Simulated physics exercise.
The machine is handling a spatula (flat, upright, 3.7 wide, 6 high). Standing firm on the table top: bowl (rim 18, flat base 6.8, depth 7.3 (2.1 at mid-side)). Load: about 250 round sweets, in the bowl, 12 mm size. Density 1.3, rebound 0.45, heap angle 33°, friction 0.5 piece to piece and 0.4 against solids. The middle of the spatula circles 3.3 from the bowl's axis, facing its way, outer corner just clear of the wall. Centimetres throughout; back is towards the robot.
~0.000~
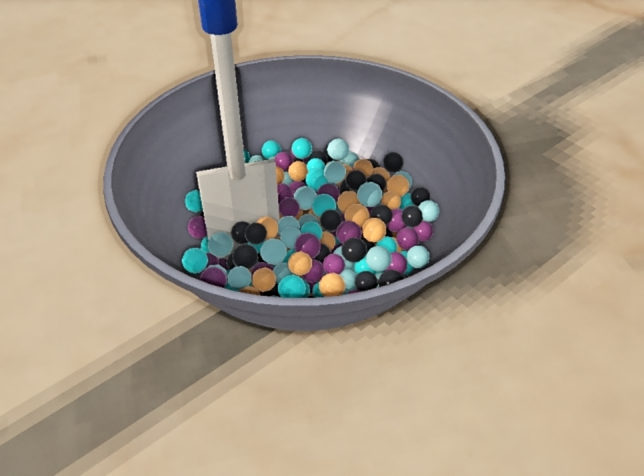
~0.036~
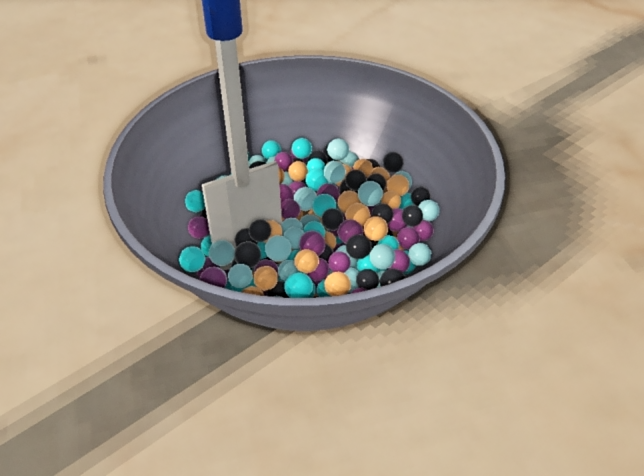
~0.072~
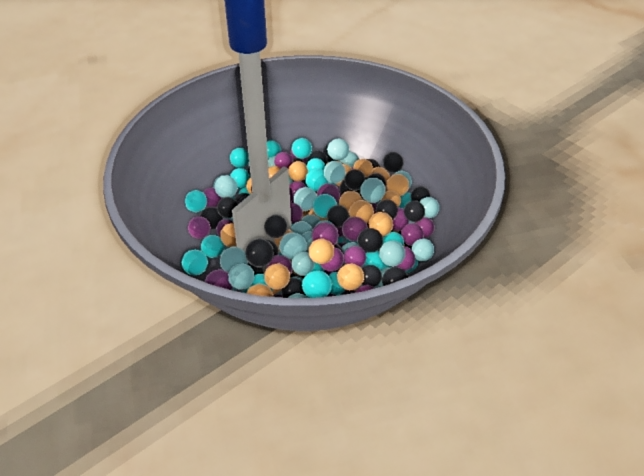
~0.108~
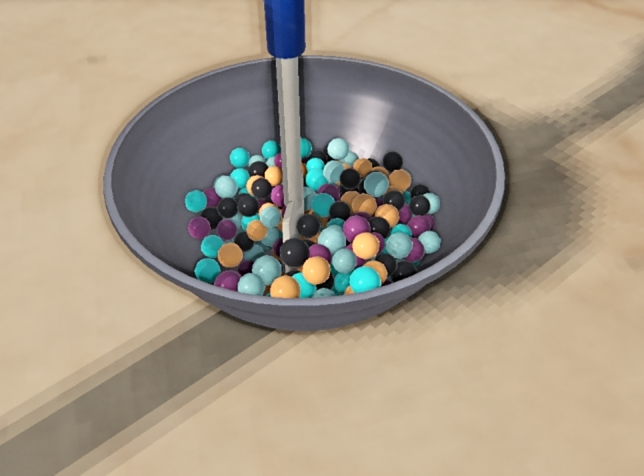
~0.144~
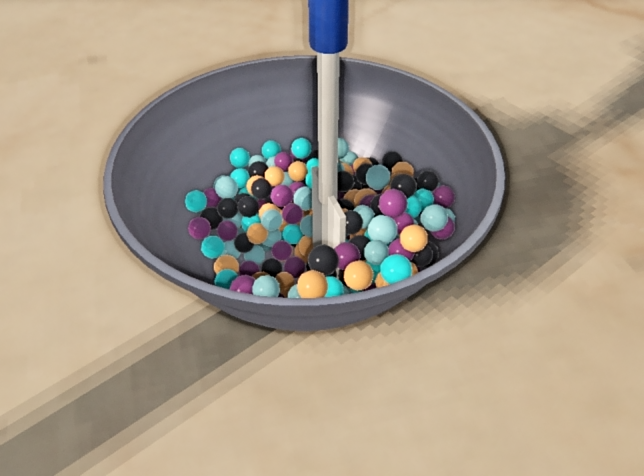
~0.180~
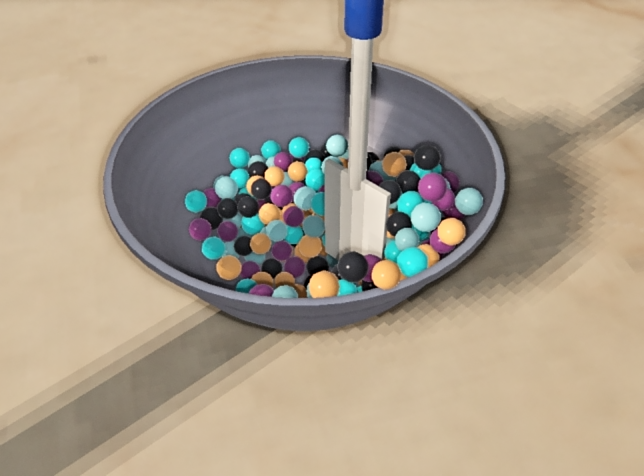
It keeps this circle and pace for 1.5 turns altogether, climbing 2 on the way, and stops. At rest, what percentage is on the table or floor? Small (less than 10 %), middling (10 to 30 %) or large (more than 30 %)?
Answer: Small; less than 10 % of the round sweets finish on the table or floor.
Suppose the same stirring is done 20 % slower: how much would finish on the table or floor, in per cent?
In that case some 0 per cent.
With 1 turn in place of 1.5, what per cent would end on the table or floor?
Then about 0 per cent.
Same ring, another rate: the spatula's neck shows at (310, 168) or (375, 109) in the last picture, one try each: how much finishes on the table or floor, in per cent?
Some 0 and 15 per cent.
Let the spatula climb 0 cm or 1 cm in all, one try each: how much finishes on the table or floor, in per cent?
Some 5 and 5 per cent.
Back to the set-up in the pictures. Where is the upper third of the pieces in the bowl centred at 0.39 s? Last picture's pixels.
Around (250, 134).
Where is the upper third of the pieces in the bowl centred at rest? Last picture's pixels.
Near (303, 197).
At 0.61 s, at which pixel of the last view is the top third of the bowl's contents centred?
Around (295, 233).
After 0.39 s, 283° round, highest piece 9 above the table; 247 in the bowl, 5 on the table or floor, 2 in flight or on the tool.
After 0.61 s, 84° round, highest piece 7 above the table; 244 in the bowl, 10 on the table or floor.
After 0.91 s, 180° round, highest piece 6 above the table; 244 in the bowl, 10 on the table or floor.
After 1.61 s, 180° round, highest piece 6 above the table; 244 in the bowl, 10 on the table or floor.
In the end, 244 in the bowl, 10 on the table or floor. That is 4 % on the table or floor.
